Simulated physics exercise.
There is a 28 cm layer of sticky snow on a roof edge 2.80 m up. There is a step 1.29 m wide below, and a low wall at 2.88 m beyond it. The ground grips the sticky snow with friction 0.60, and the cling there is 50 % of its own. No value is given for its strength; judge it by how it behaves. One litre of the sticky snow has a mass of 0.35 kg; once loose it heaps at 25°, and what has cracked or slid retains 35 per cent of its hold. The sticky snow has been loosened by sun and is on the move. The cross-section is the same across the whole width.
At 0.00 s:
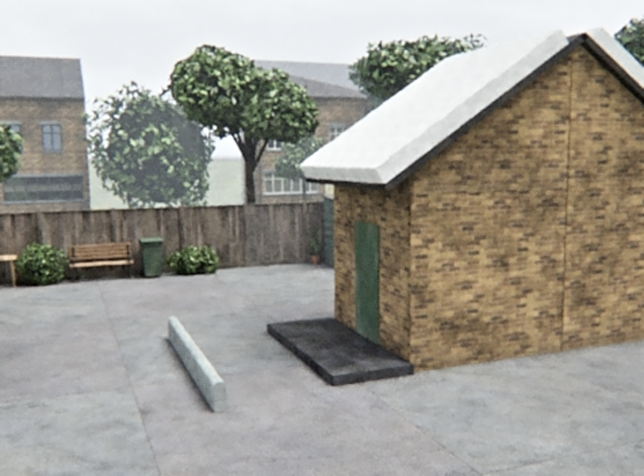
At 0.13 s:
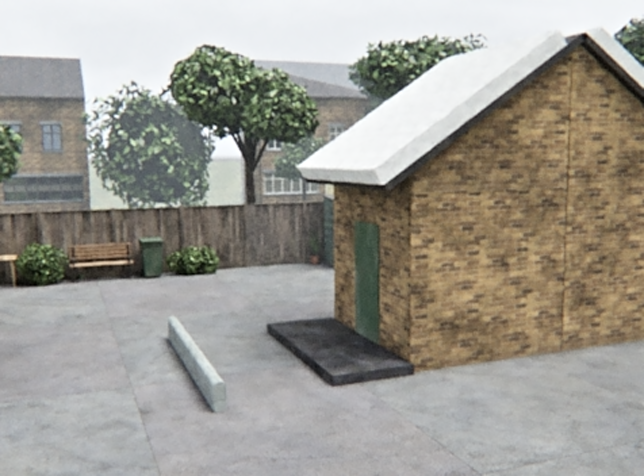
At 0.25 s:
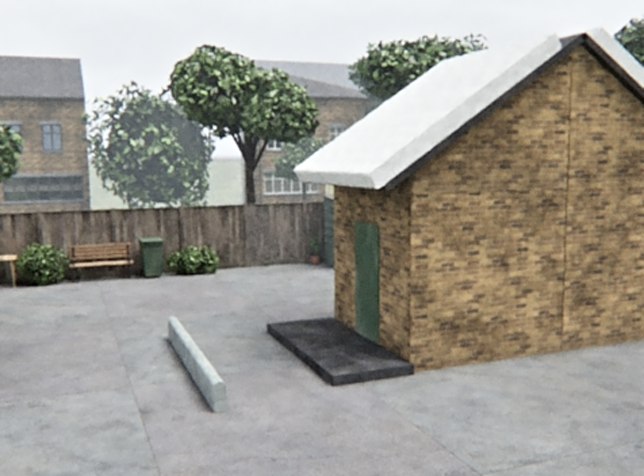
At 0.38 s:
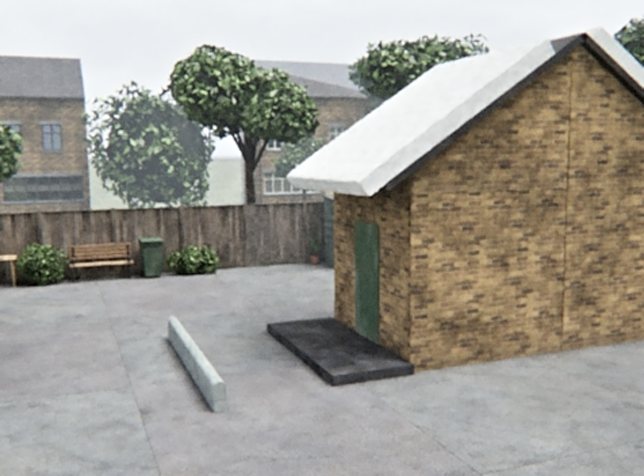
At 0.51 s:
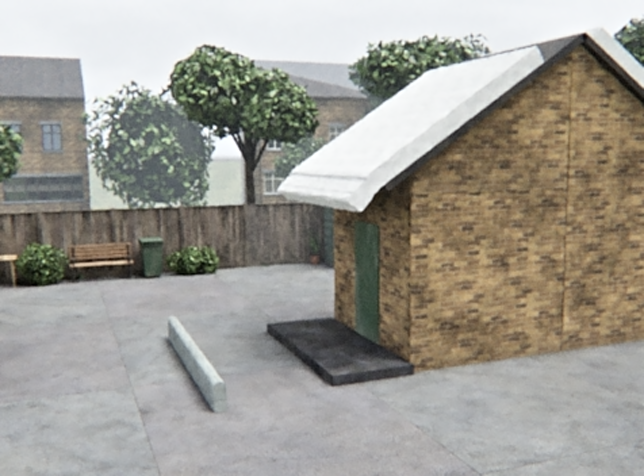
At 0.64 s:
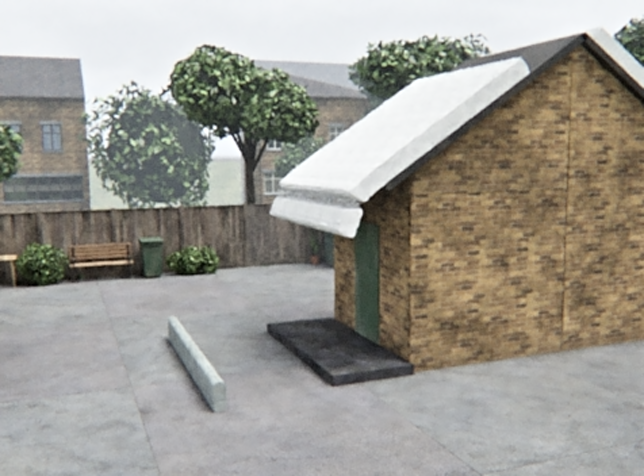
A thick slab of white snow slides slowly down the left slope of a small brick building's roof, baring dark roofing near the ridge, then cracks and bends downward at its overhanging lower edge. Below are a green door, a black step and a low pale wall on grey paving. The fixed, slightly raised view shows a wooden fence, bench, green bin, trees and houses behind.
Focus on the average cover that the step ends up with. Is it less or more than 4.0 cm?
Less.
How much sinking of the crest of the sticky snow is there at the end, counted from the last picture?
About 4.1 m.
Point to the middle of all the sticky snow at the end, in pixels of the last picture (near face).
(216, 390).
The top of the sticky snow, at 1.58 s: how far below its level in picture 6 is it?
Measured change: About 2.9 m.
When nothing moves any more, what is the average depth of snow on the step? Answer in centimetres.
Around 0 centimetres.
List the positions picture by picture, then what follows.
In the first frame, leading edge of the sticky snow at (377, 171), 2 % of it past the eaves, in one piece.
In the second frame, leading edge of the sticky snow at (375, 172), its middle shifted 3.1 cm, 3 % of it past the eaves, in one piece.
In the third frame, leading edge of the sticky snow at (370, 176), its middle shifted 13 cm, 5 % of it past the eaves, in one piece.
In the fourth frame, leading edge of the sticky snow at (361, 185), its middle shifted 30 cm, 10 % of it past the eaves, in one piece.
In the fifth frame, leading edge of the sticky snow at (350, 198), its middle shifted 54 cm, 16 % of it past the eaves, cracking.
In the sixth frame, leading edge of the sticky snow at (339, 232), its middle shifted 85 cm, 24 % of it past the eaves, cracking.
After 1.07 s, 55 % of the snow is still up on the roof and 45 % is falling or down.
After 1.58 s, none of the snow is still up on the roof and all is falling or down.
After 2.09 s, none of the snow is still up on the roof and all is falling or down.
After 2.60 s, none of the snow is still up on the roof and all is falling or down.
After 2.80 s, at the end, none of the snow is still up on the roof and the snow on the step is 0 mm deep on average.
